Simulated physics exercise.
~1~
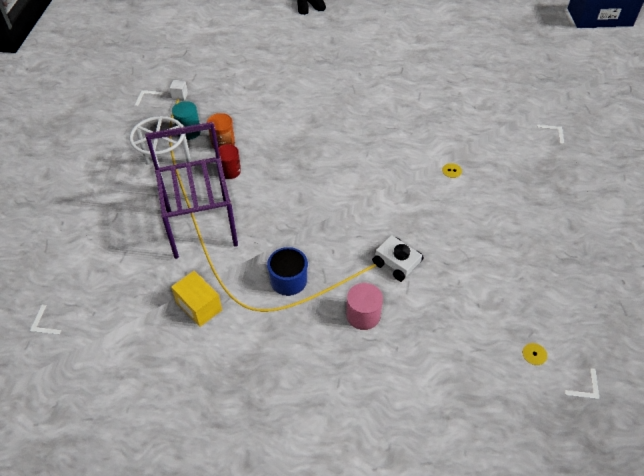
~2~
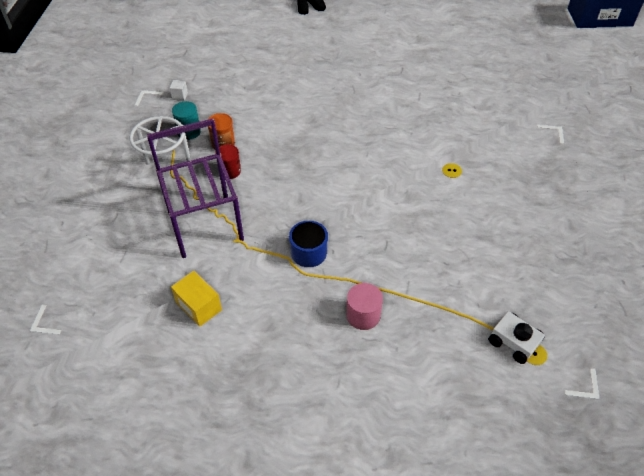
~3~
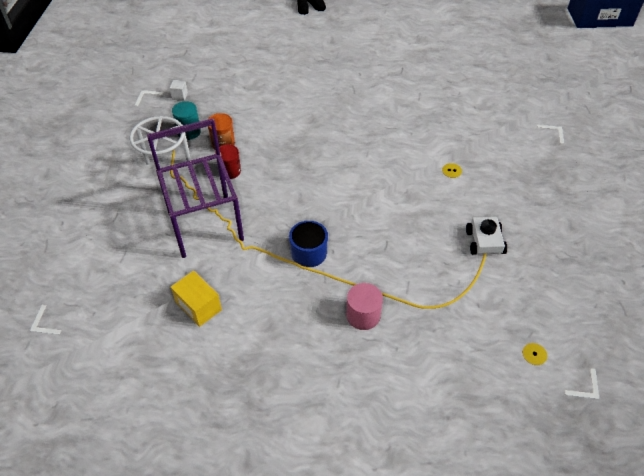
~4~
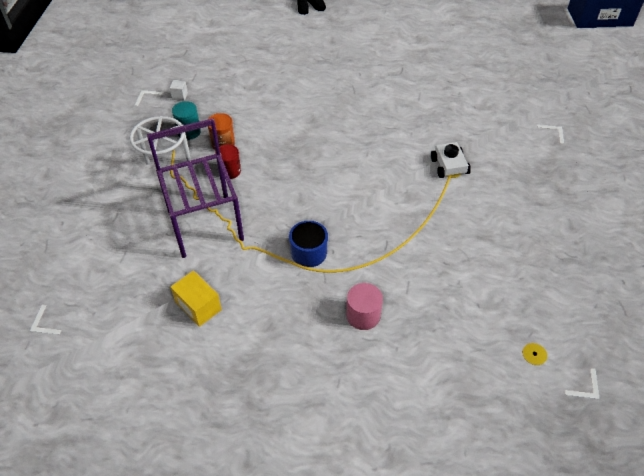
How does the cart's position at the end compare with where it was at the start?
The cart starts just above and to the right of the pink tub, and it ends farther up and to the right, on the upper yellow mark.
